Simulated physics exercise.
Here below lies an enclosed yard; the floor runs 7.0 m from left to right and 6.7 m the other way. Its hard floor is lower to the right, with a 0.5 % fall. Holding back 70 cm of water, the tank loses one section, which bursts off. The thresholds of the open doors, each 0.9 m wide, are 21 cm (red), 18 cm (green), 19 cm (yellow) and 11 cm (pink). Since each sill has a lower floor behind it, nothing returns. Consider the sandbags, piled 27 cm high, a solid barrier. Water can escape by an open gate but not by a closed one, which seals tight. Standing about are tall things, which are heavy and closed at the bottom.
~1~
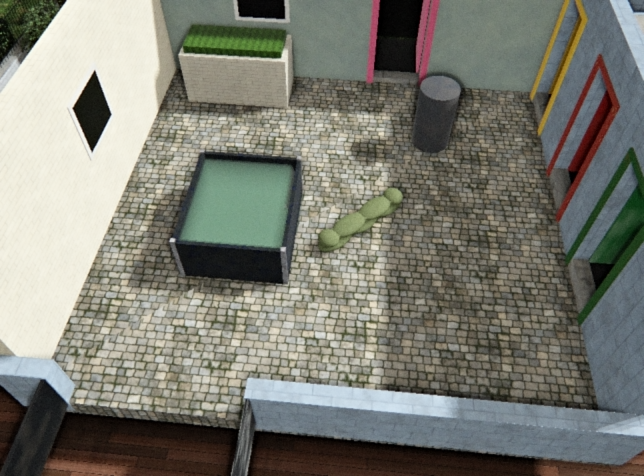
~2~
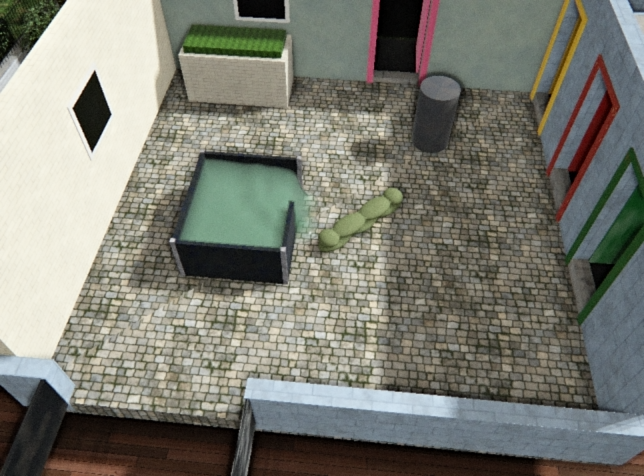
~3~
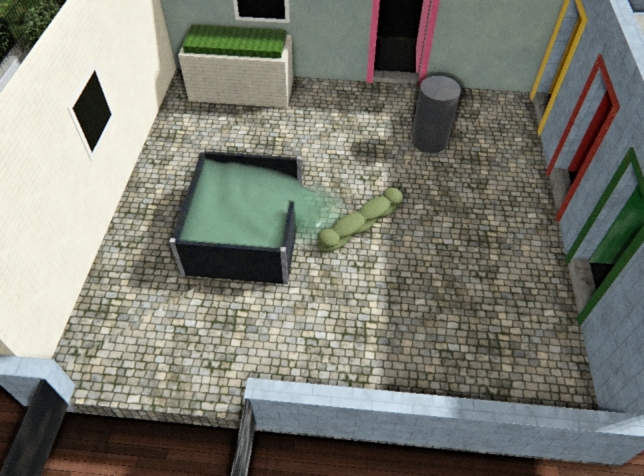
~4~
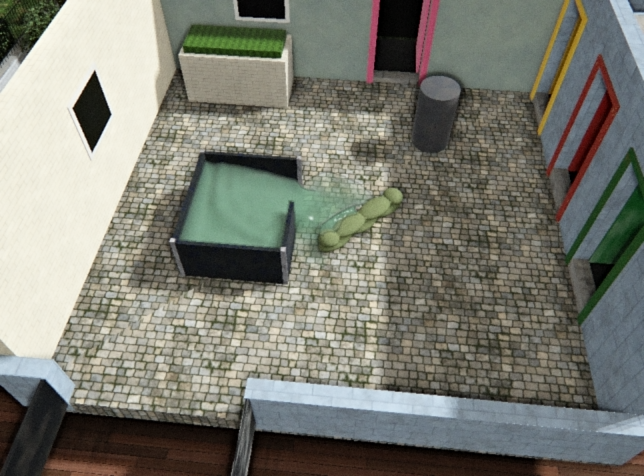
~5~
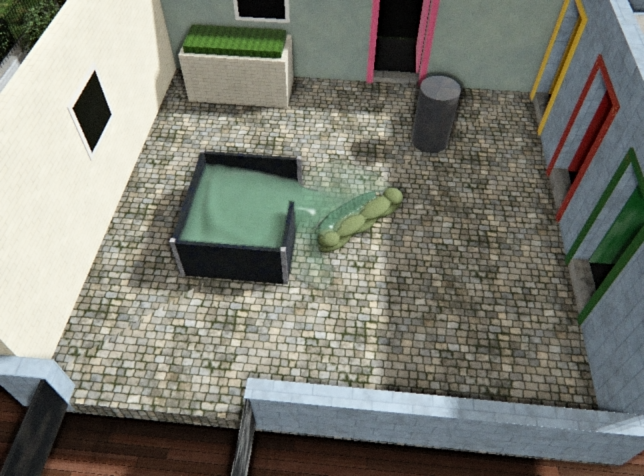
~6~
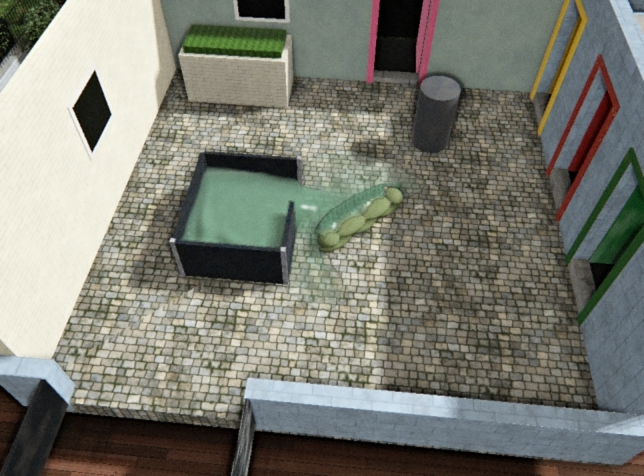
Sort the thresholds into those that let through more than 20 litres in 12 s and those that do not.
Sorted: Red door does not; green door does not; yellow door does not; pink door lets more through.
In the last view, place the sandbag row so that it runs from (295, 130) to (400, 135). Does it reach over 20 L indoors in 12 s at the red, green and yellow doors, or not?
In that case red gets no more than allowed, green gets no more than allowed, yellow gets no more than allowed.
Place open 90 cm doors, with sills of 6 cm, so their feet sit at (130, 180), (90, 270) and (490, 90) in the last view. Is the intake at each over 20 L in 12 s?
The first one doesn't reach it, the second one doesn't reach it, and the third one exceeds it.
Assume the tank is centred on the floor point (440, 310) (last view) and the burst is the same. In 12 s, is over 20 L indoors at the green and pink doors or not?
Green: Too much; pink: Within limit.
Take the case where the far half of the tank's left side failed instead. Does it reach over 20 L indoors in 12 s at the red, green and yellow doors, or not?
Then: Red not over, green not over, yellow under.
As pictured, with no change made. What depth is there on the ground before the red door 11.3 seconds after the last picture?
The depth there is near 5.0 cm.
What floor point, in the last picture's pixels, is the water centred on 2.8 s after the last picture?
About (370, 185).
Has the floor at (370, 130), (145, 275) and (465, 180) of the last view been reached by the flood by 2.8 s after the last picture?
First spot submerged, second not yet wet, third submerged.
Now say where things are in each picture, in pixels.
In the first frame, still water, 70 cm deep, in the tank at (241, 201).
In the second frame, the front is at (304, 238), 0.5 m from the gap at (295, 205); 0.2 m2 of floor is under water; 70 cm left at the back of the tank.
In the third frame, water pours out at (295, 206) and has run 0.8 m, to (345, 224); typically 12 cm deep outside, 70 cm at the tank's back.
In the fourth frame, water pours out at (295, 206) and has run 1.3 m, to (373, 203); typically 12 cm deep outside, 63 cm at the tank's back.
In the fifth frame, water pours out at (295, 206) and has run 1.7 m, to (395, 194); typically 7 cm deep outside, 60 cm at the tank's back.
In the sixth frame, the front is at (417, 182), 2.1 m from the gap at (295, 206); 2.7 m2 of floor is under water; 59 cm left at the back of the tank.
Then, 0.7 s after the last picture water covers 15 % of the floor and is deepest (40 cm) near (341, 220); red door not reached, green door not reached, yellow door not reached, pink door not reached.
Then, 1.5 s after the last picture water covers 30 % of the floor and is deepest (32 cm) near (329, 228); red door not reached, green door not reached, yellow door 8 cm at the sill, 0 L in, pink door 18 cm at the sill, 22 L in.
Then, 2.8 s after the last picture water covers 35 % of the floor and is deepest (22 cm) near (329, 228); red door 12 cm at the sill, 0 L in, green door 5 cm at the sill, 0 L in, yellow door 11 cm at the sill, 0 L in, pink door 20 cm at the sill, 118 L in.
Then, 6.3 s after the last picture water covers 60 % of the floor and is deepest (11 cm) near (329, 228); red door 5 cm at the sill, 0 L in, green door 4 cm at the sill, 0 L in, yellow door 10 cm at the sill, 0 L in, pink door 10 cm at the sill, 155 L in.
Then, 11.3 s after the last picture water covers 80 % of the floor and is deepest (8 cm) near (588, 434); red door 5 cm at the sill, 0 L in, green door 5 cm at the sill, 0 L in, yellow door 6 cm at the sill, 0 L in, pink door 4 cm at the sill, 156 L in.
